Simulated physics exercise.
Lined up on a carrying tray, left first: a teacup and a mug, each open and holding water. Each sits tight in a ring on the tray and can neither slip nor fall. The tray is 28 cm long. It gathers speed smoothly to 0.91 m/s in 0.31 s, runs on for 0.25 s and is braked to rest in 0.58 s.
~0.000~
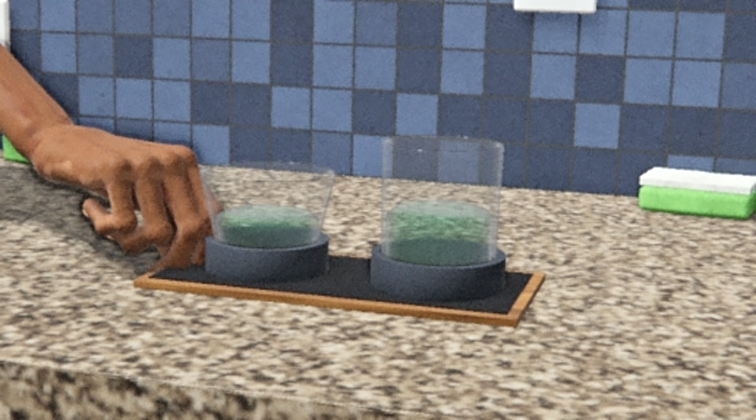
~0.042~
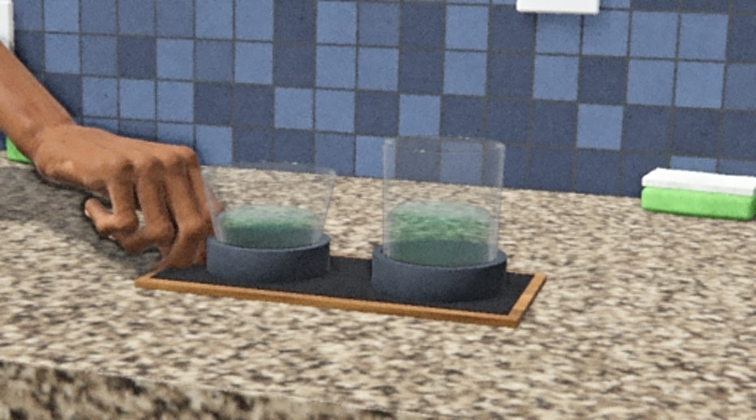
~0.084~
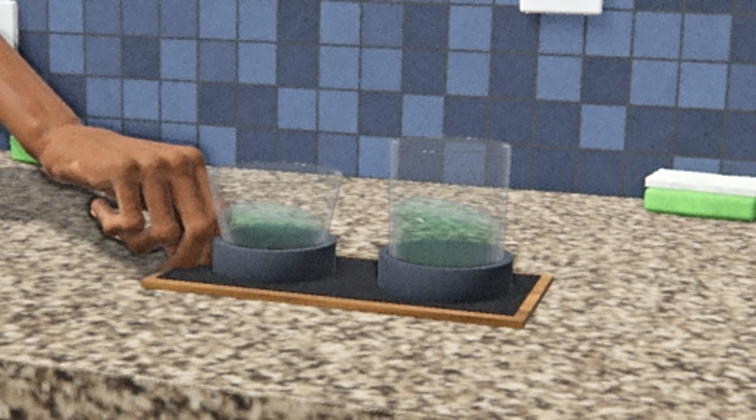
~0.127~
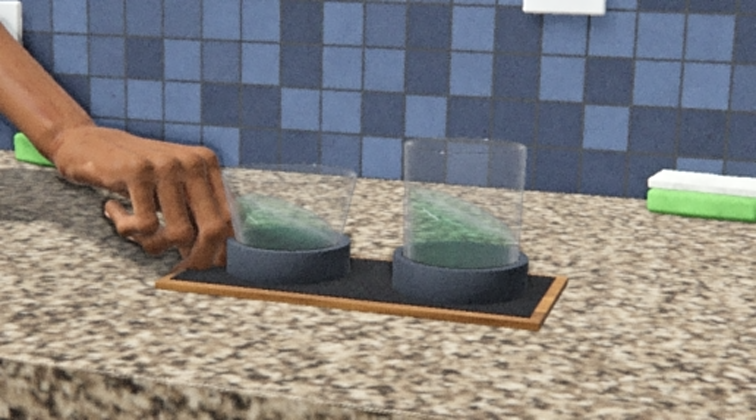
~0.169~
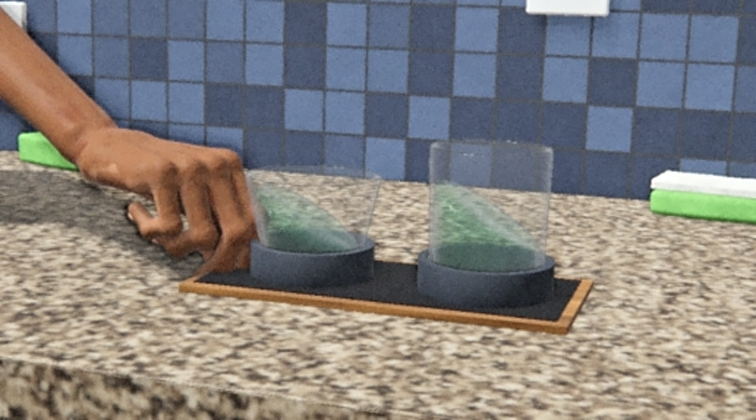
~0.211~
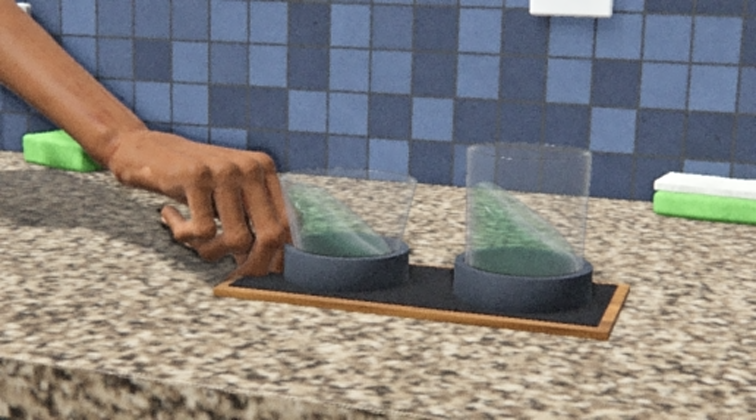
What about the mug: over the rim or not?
The mug stays dry outside.
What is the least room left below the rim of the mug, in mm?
About 24 mm.
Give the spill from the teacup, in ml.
Close to 0 ml.
After 0.50 s the tray moves at 0.91 m/s; losses from the left are 0, 0 ml.
After 0.80 s the tray moves at 0.58 m/s; losses from the left are 0, 0 ml.
After 1.09 s the tray moves at 0.02 m/s; losses from the left are 0, 0 ml.
After 1.39 s the tray moves at 0.00 m/s; losses from the left are 0, 0 ml.
In the end losses from the left are 0, 0 ml.
